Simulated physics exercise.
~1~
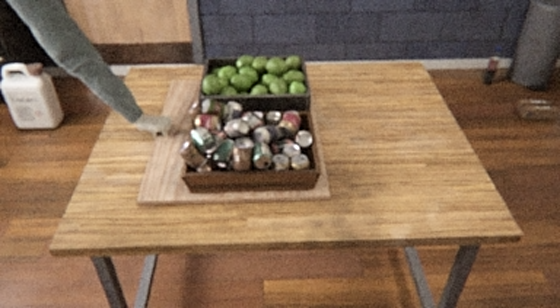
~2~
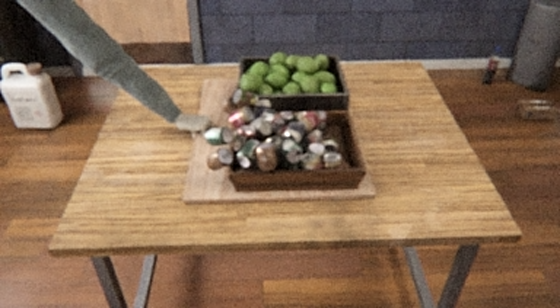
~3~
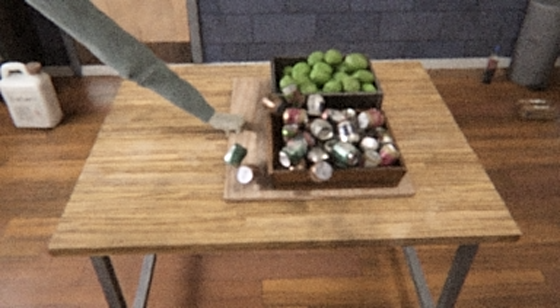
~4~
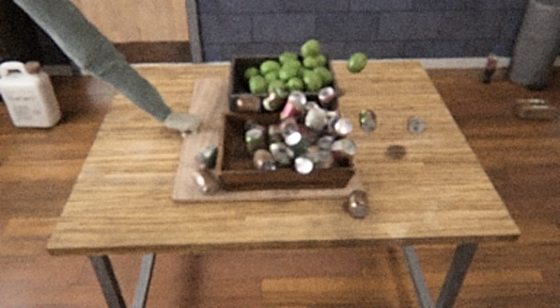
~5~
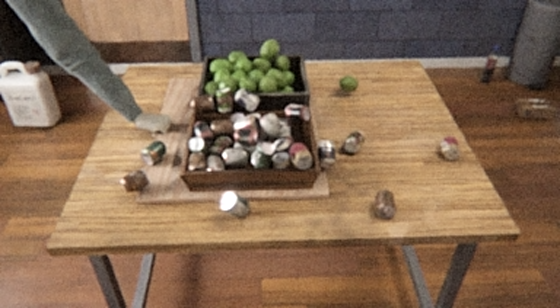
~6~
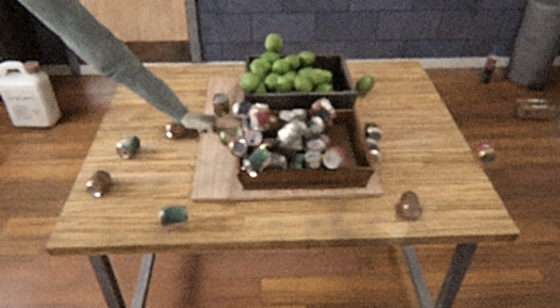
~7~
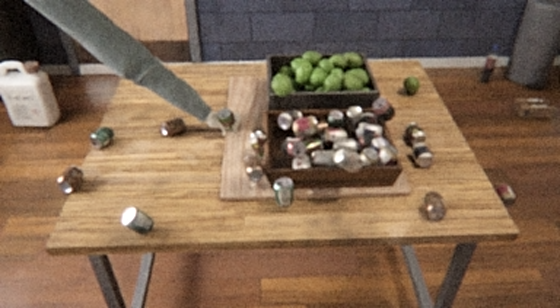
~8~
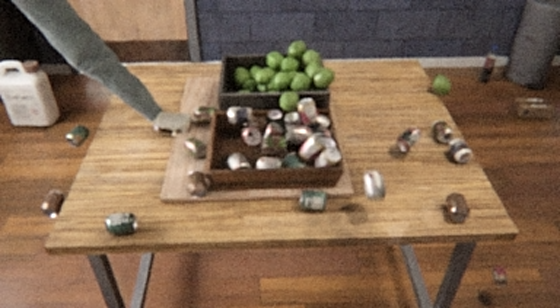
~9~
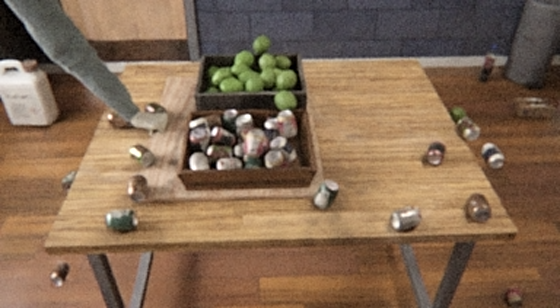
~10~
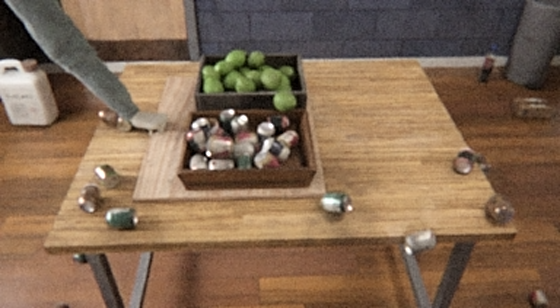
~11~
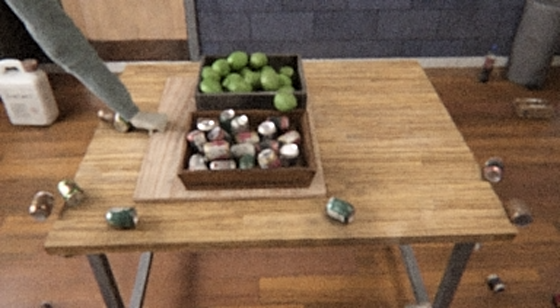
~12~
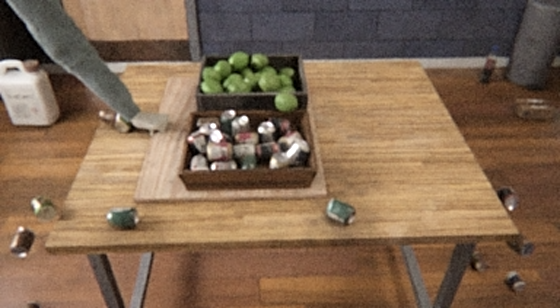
A sleeved arm shakes two joined trays sideways, and many cans and some green fruit spill.
